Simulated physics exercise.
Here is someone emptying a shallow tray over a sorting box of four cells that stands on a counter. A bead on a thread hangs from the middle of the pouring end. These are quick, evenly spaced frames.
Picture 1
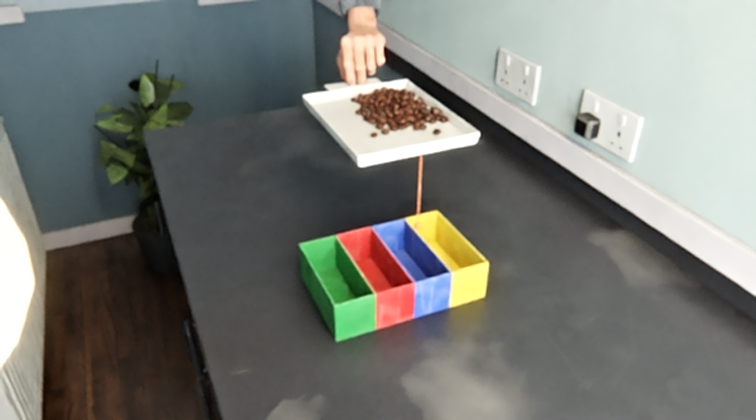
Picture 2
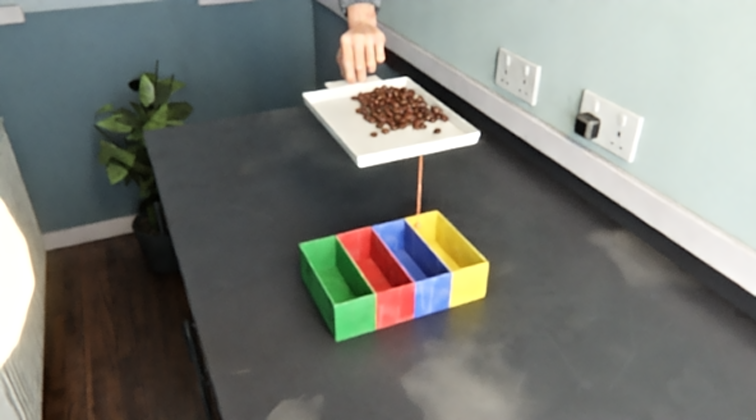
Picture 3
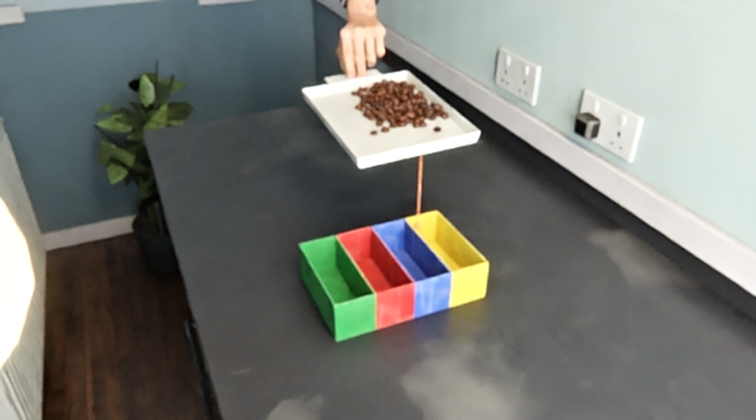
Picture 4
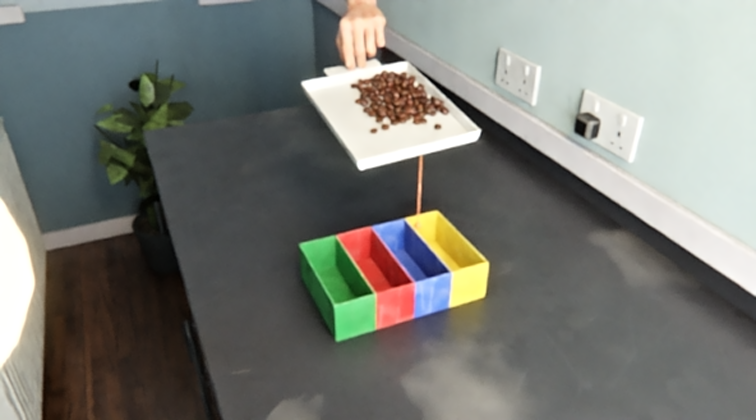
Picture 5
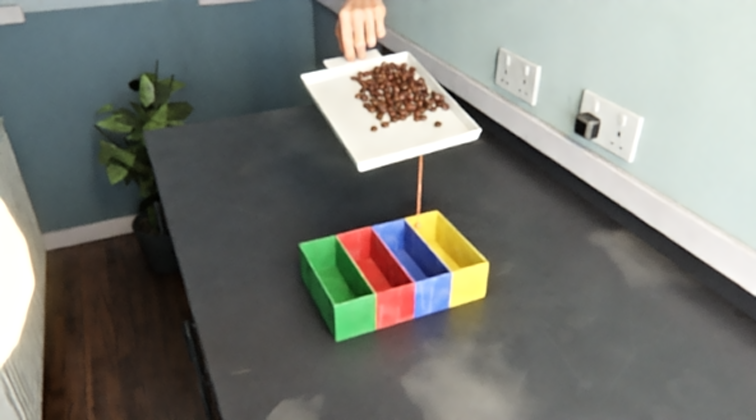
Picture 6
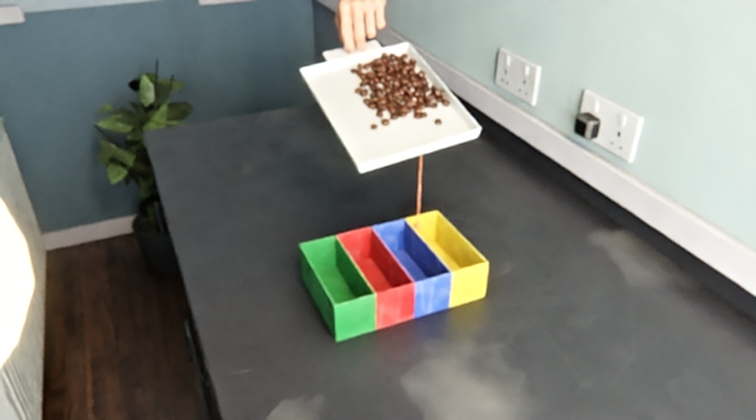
A hand raised the back of a white tray heaped with small brown pieces, slowly tilting it toward its front left corner above a green, red, blue and yellow box, while the pieces stayed put.
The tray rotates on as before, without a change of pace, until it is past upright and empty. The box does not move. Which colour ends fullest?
It favours the red compartment.
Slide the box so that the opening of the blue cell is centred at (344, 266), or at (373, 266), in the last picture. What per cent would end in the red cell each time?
First some 0, then 10 per cent.
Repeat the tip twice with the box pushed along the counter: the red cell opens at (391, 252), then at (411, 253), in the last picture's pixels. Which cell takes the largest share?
One: The cell in red. Two: The green one.
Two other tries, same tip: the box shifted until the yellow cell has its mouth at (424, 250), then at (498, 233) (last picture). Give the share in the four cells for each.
Near 100 % and 70 %.
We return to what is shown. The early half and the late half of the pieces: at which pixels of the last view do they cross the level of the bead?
First near (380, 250), later near (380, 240).
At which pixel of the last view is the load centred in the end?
Roughly at (382, 291).
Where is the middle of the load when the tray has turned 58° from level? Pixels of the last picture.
At about (387, 153).
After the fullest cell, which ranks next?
In second place: The blue cell.
Just after the last frame, tray tipped steeply; the larger part on the tray; roughly a quarter falling or outside the box.
A moment on, tray tipped right over; roughly half on the tray; roughly a third in the red cell; about a tenth in the blue cell; about a tenth in the green cell; just a few falling or outside the box.
Further on, tray tipped past a quarter turn; roughly two thirds in the red cell; roughly a quarter in the blue cell; about a tenth in the green cell; just a few in the yellow cell.
When it is over, tray tipped past a quarter turn; roughly two thirds in the red cell; roughly a quarter in the blue cell; about a tenth in the green cell; just a few in the yellow cell.
